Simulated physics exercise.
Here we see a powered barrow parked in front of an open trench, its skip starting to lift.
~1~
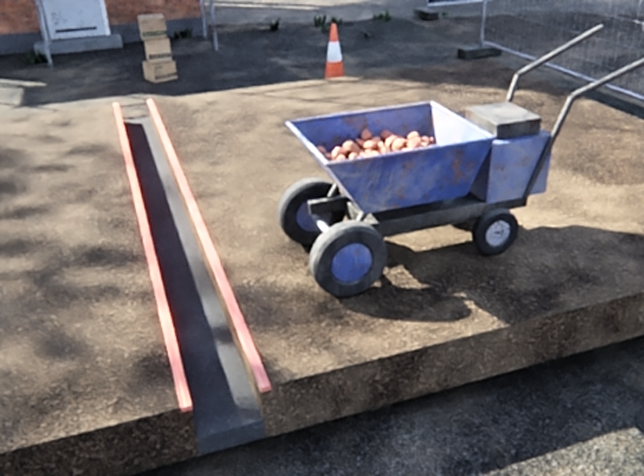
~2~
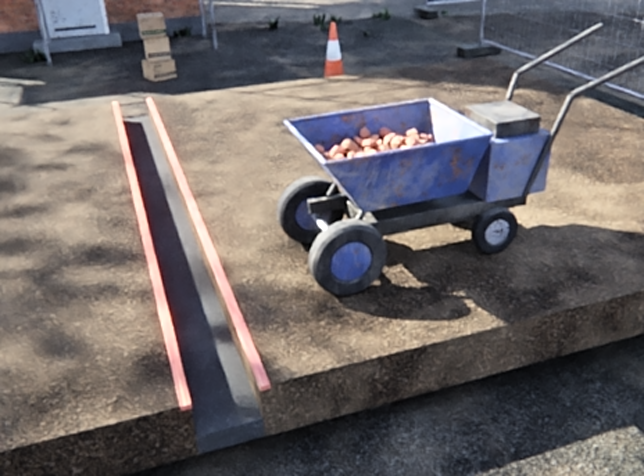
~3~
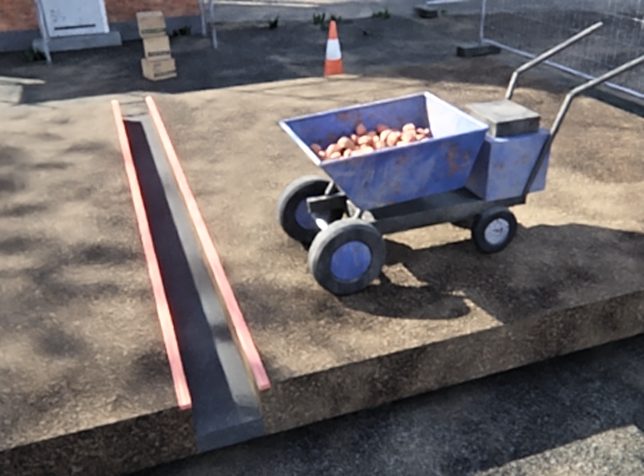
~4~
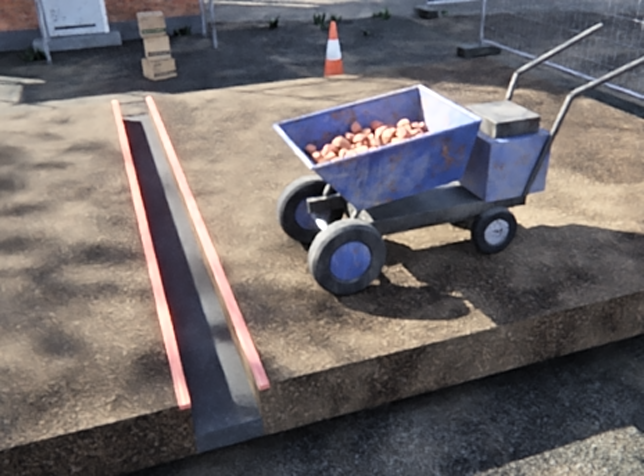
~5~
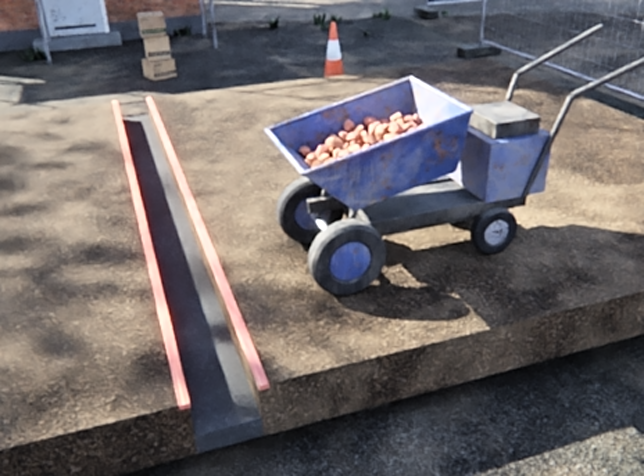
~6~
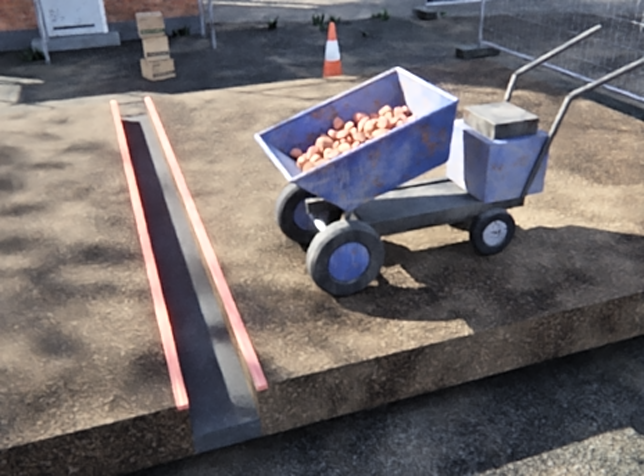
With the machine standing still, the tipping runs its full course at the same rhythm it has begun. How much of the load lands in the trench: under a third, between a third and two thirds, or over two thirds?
Over two thirds.
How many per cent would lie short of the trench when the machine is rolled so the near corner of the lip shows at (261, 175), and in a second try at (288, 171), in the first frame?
0 % for the first, 0 % for the second.
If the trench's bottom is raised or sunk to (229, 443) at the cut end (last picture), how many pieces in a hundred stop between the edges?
I'd guess about 90 %.
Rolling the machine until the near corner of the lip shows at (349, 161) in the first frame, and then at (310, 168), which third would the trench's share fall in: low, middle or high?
Spot 1: Over two thirds. Spot 2: More than two thirds.
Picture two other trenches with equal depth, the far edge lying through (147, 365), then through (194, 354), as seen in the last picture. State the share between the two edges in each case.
Lab note: Try one about 100 %, try two about 70 %.
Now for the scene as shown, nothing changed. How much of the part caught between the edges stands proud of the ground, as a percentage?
About 10 in a hundred.
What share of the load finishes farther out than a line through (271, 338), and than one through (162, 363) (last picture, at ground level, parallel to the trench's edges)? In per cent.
First some 100, then 0 per cent.
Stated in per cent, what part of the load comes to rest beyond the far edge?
5 %.
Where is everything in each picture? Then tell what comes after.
Lip of the skip near (328, 165), level; top of the load near (388, 152), lumps of rubble; first edge of the trench near (249, 344); far edge near (176, 361), the trench under half as wide as the skip, and about half as deep as wide, in the first picture.
Lip of the skip near (326, 164), level; top of the load near (387, 150), in the second picture.
Lip of the skip near (321, 165), tipped barely; top of the load near (383, 147), in the third picture.
Lip of the skip near (313, 169), tipped a little; top of the load near (404, 134), in the fourth picture.
Lip of the skip near (304, 174), tipped a little; top of the load near (406, 131), in the fifth picture.
Lip of the skip near (292, 181), tipped clearly; top of the load near (396, 125); first edge of the trench near (245, 343); far edge near (172, 359), in the sixth picture.
Shortly afterwards, skip tipped steeply; the whole lot in the skip.
Next, skip tipped right over; all but a few in the skip; only a few short of the trench; only a few in or heaped over the trench; only a few falling.
Some moments later, skip tipped right over; near a third in the skip; only a few short of the trench; near half in or heaped over the trench; only a few beyond it; only a few falling.
In the end, skip tipped right over; only a few in the skip; only a few short of the trench; all but a few in or heaped over the trench; only a few beyond it.
